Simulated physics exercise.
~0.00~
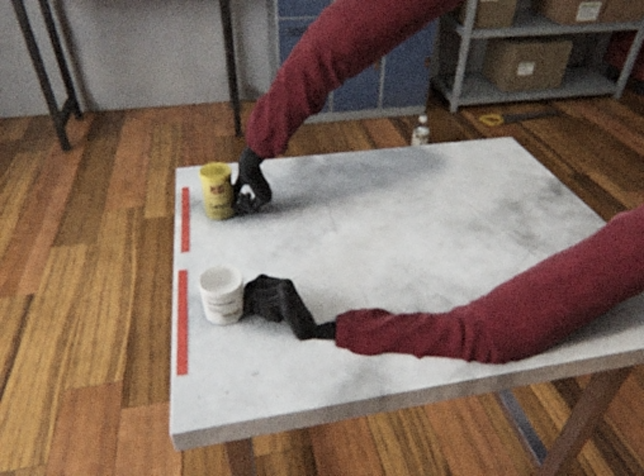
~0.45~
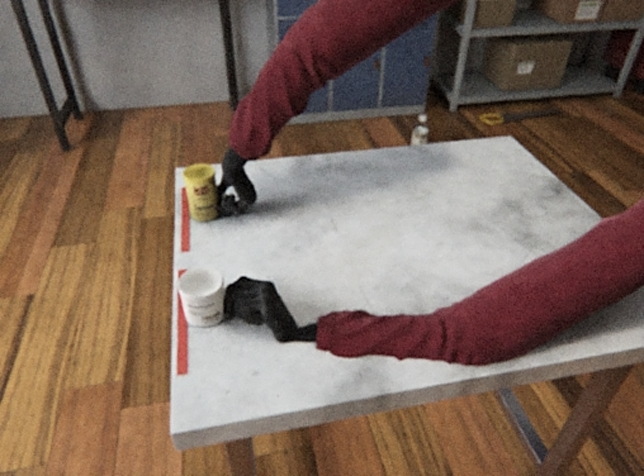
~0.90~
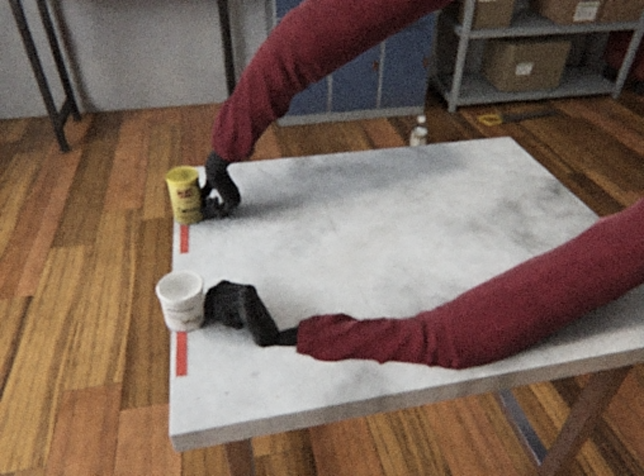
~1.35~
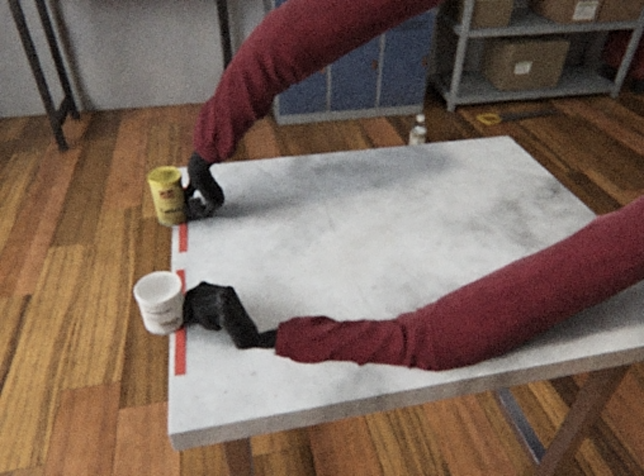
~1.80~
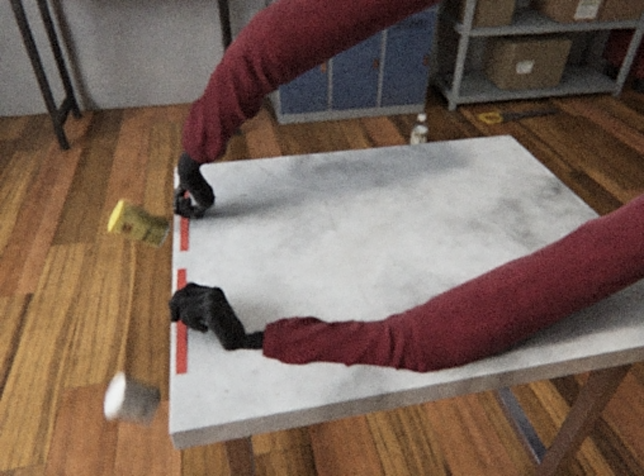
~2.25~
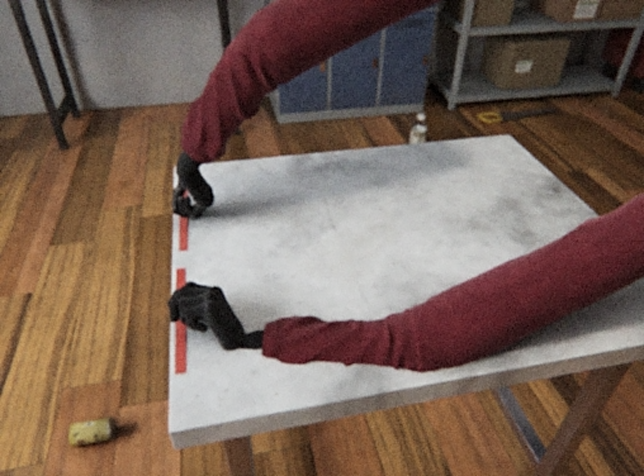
In the video, two gloved hands in dark red sleeves slowly push a yellow tin and a white tin leftward across a marble-patterned table, past red tape strips, until both drop over the edge; the yellow one ends on its side on the wooden floor, the white one out of sight.
